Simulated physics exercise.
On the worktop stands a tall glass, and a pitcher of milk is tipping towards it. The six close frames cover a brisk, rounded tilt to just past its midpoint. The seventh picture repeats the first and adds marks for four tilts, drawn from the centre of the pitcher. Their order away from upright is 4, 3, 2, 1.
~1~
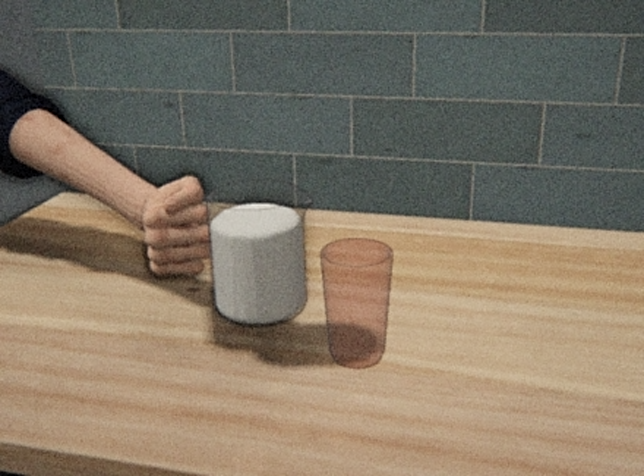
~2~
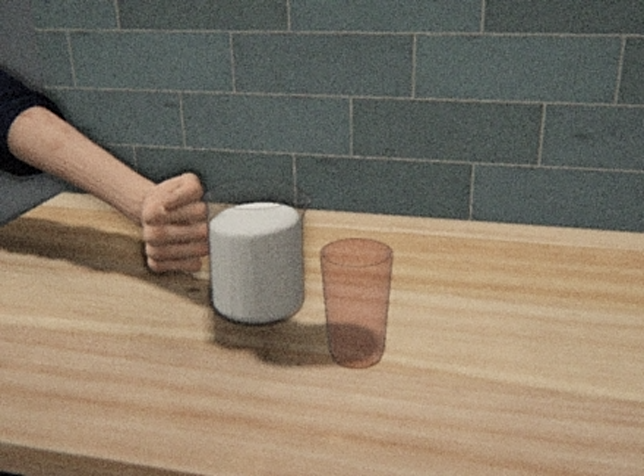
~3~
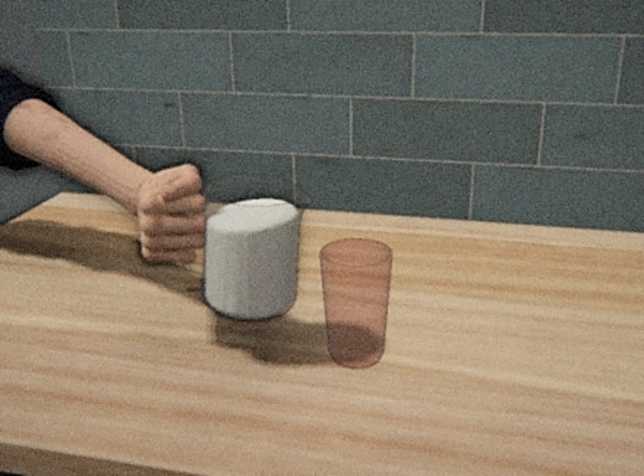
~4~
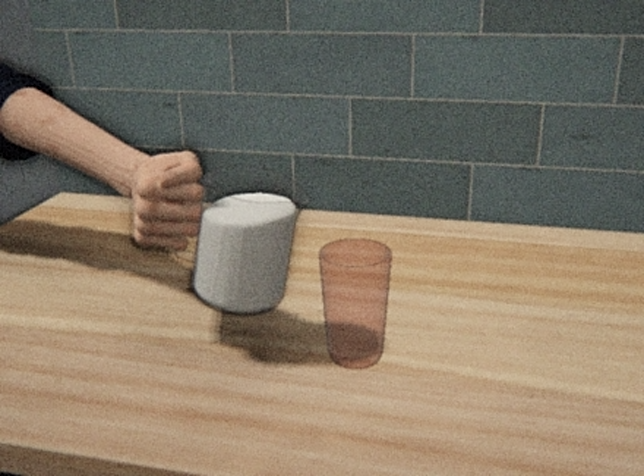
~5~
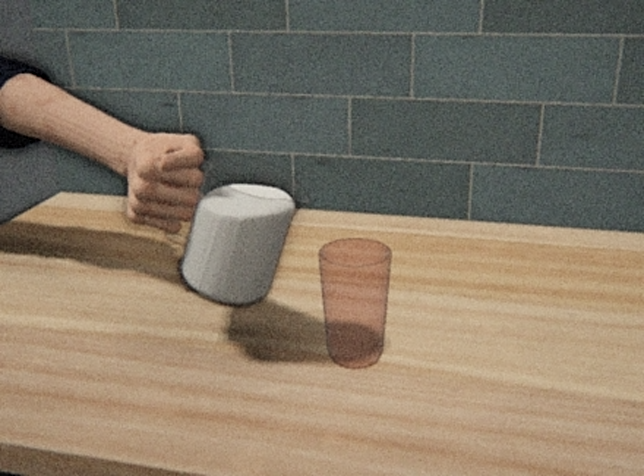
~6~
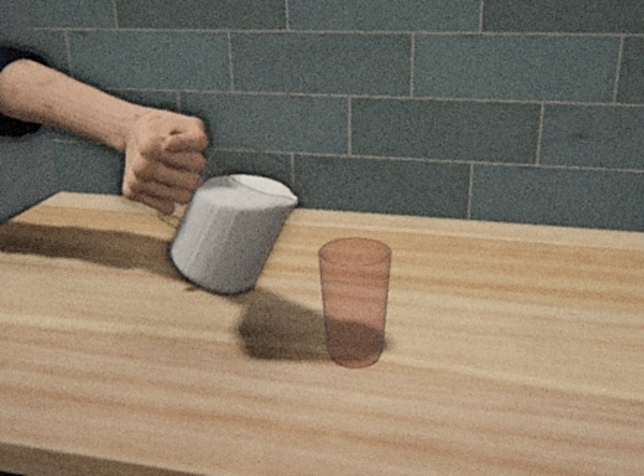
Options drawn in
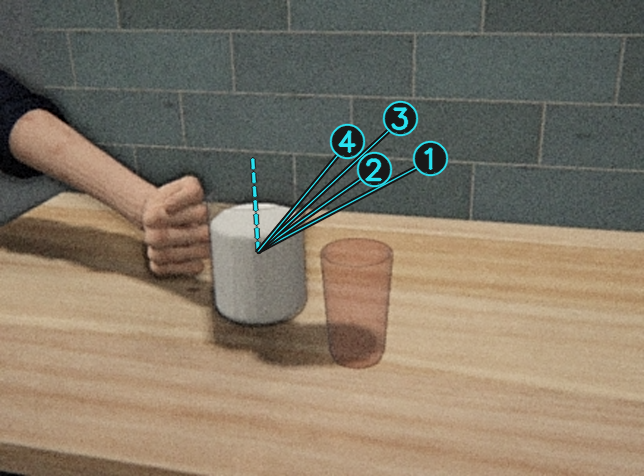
A hand lifts and gradually tilts a pitcher of milk toward a tall glass.
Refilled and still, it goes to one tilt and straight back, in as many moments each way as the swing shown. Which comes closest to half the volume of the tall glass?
1 works best here.
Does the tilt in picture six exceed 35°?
No, it does not.
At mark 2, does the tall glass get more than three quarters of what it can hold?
No, less.
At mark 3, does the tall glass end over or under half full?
Under.
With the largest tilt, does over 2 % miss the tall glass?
No.
In cyan, 1 at (416, 167); 2 at (360, 179); 3 at (388, 130); 4 at (337, 155).
If 1 is chosen, the tall glass ends with about 48 % of what it can hold.
If 2 is chosen, the tall glass ends with about 33 % of what it can hold.
If 3 is chosen, the tall glass ends with about 20 % of what it can hold.
If 4 is chosen, the tall glass ends with about 11 % of what it can hold.
